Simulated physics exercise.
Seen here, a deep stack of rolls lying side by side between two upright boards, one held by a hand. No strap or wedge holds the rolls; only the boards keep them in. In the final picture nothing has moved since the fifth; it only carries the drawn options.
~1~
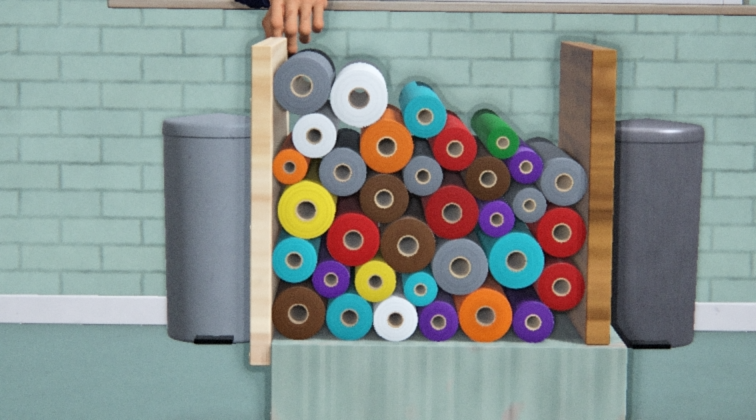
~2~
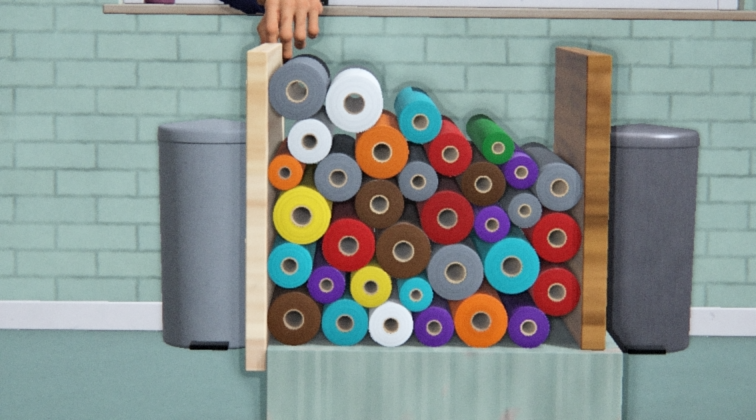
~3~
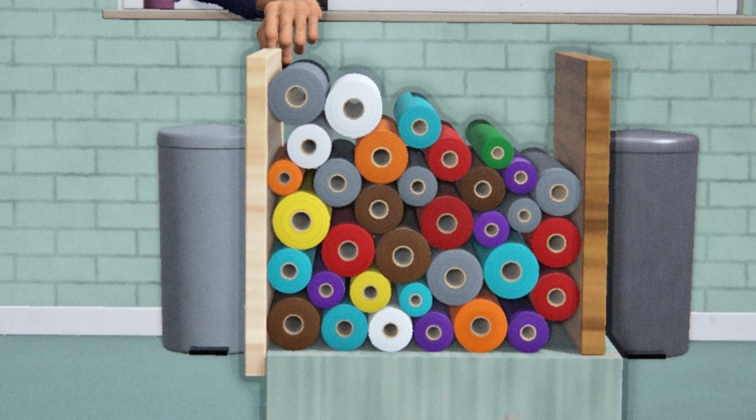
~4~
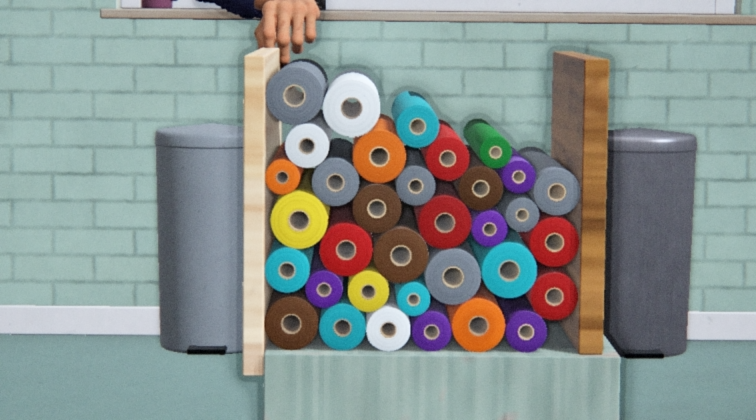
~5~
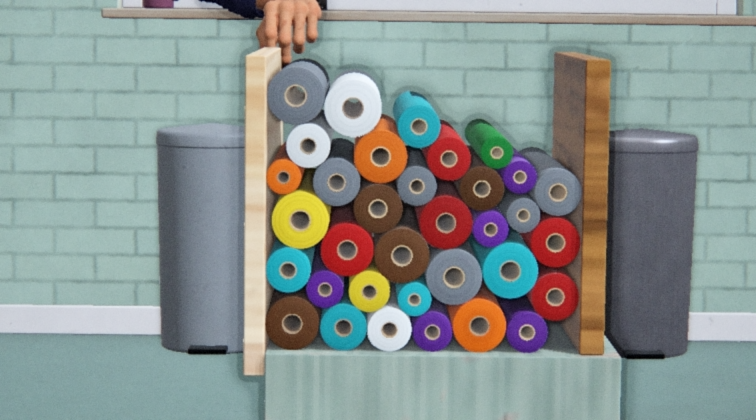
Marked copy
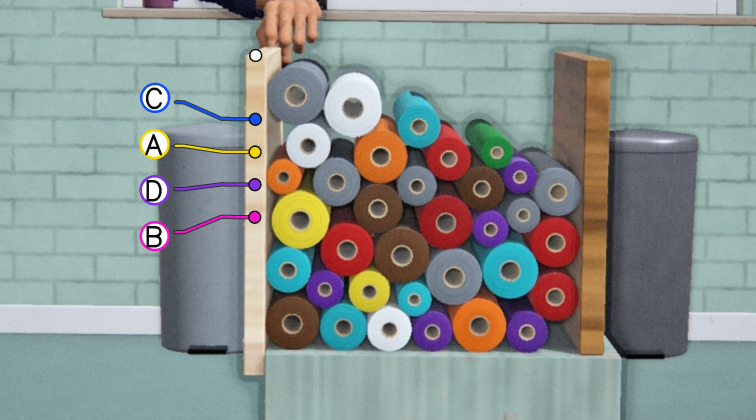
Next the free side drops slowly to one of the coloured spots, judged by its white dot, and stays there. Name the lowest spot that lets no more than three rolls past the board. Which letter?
Mark D is as low as it can go.
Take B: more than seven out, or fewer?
Fewer than seven.
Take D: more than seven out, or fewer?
Fewer than seven.
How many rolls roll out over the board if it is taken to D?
It comes to one.
On the marked copy, A at (255, 152); B at (255, 217); C at (255, 119); D at (255, 184); the white dot at (256, 56).
Following D. Soon after the start, top of the board (266, 117).
Later, top of the board (265, 184).
In the end, top of the board (265, 184), one out over the board.
As for the rest, A none out over the board; B four out over the board; C none out over the board.
